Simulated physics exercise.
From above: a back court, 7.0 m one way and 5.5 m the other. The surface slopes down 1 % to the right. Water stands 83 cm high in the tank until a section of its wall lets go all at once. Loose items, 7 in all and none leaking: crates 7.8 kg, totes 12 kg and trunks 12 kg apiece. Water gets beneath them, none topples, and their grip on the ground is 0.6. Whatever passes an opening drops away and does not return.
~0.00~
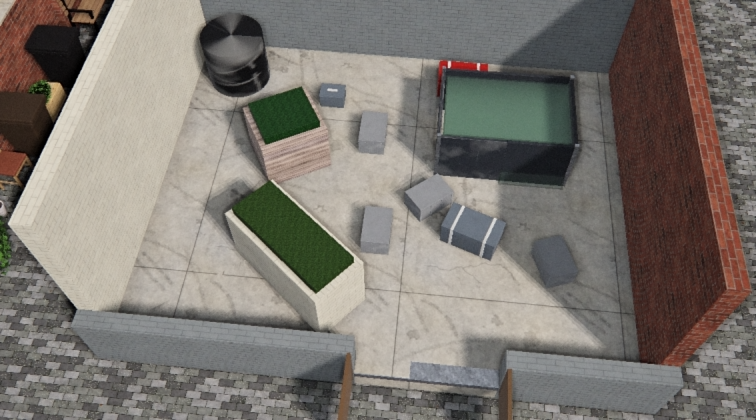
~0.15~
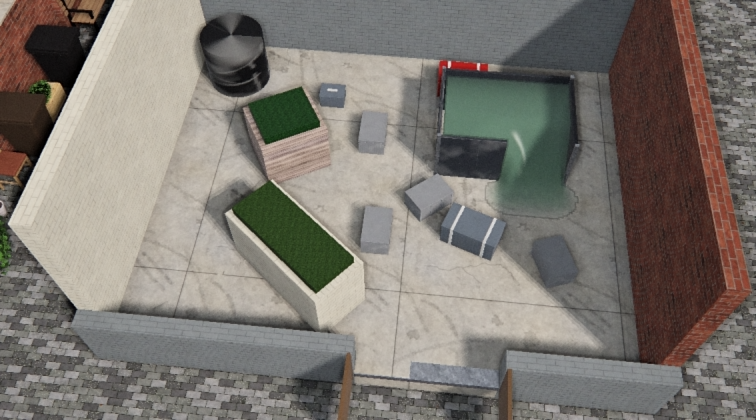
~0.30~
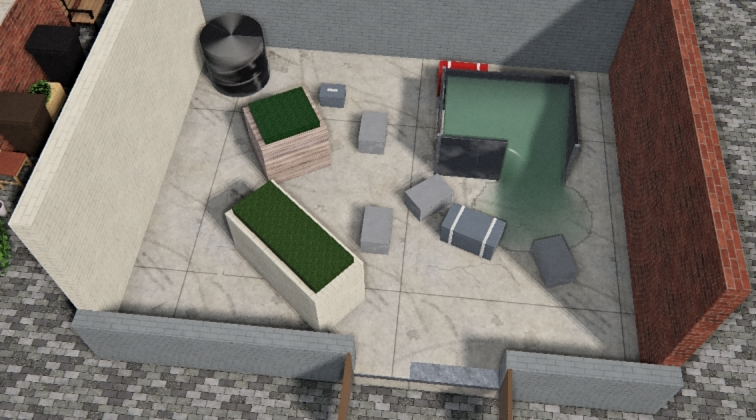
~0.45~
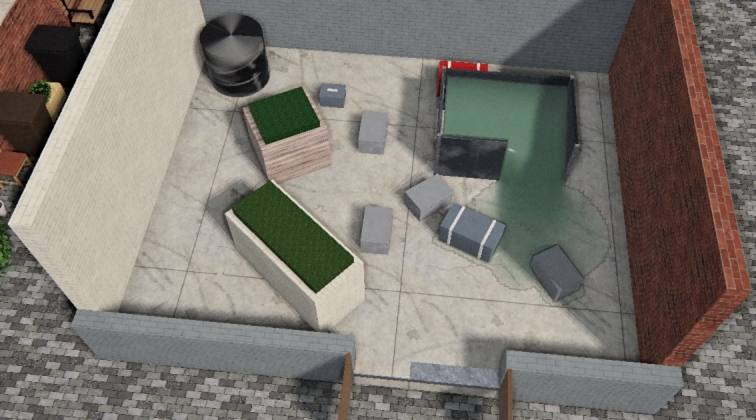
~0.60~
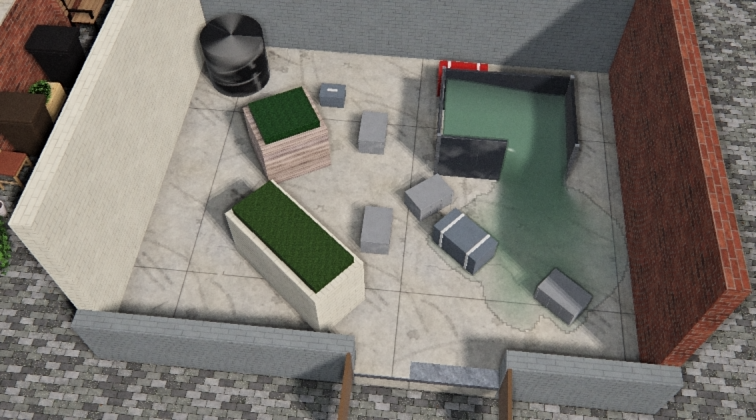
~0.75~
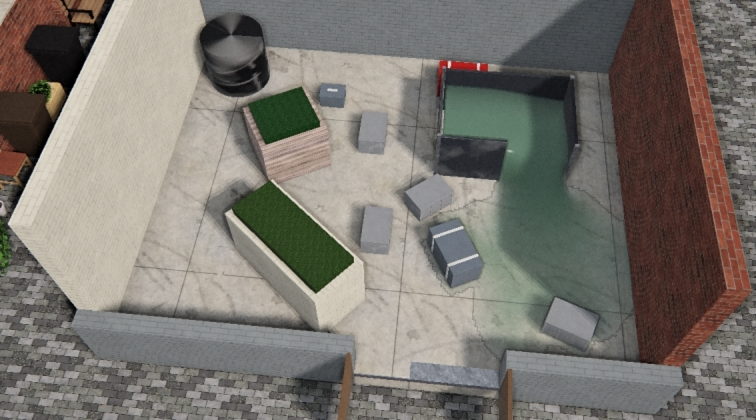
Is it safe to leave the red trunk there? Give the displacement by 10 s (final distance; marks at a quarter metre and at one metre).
The red trunk barely shifts.
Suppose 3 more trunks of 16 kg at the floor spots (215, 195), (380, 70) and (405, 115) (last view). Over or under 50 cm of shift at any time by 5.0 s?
In turn: Less, under, under.
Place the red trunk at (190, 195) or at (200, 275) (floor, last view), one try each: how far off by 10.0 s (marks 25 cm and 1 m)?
In turn: It holds its place; it stays put.
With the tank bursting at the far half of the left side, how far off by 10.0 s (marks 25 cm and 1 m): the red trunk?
In that case the red trunk ends far away.
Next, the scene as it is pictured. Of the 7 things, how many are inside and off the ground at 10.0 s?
I count 3.
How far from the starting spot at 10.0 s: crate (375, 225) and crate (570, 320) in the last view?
In turn: 250 cm, washed out.
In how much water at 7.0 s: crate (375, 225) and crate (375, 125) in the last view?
About 4 and 2 cm.
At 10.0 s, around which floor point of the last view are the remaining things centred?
Near (393, 129).
After 2.0 s the red trunk is near (463, 72), 0.0 m from its start, aground; 0 of 7 are out; 1 afloat.
After 4.5 s the red trunk is near (463, 72), 0.0 m from its start, aground; 1 of 7 are out; 1 afloat.
After 7.0 s the red trunk is near (463, 72), 0.0 m from its start, aground; 1 of 7 are out; 1 afloat.
After 10.0 s the red trunk is near (461, 71), 0.0 m from its start, afloat; 1 of 7 are out; 3 afloat.
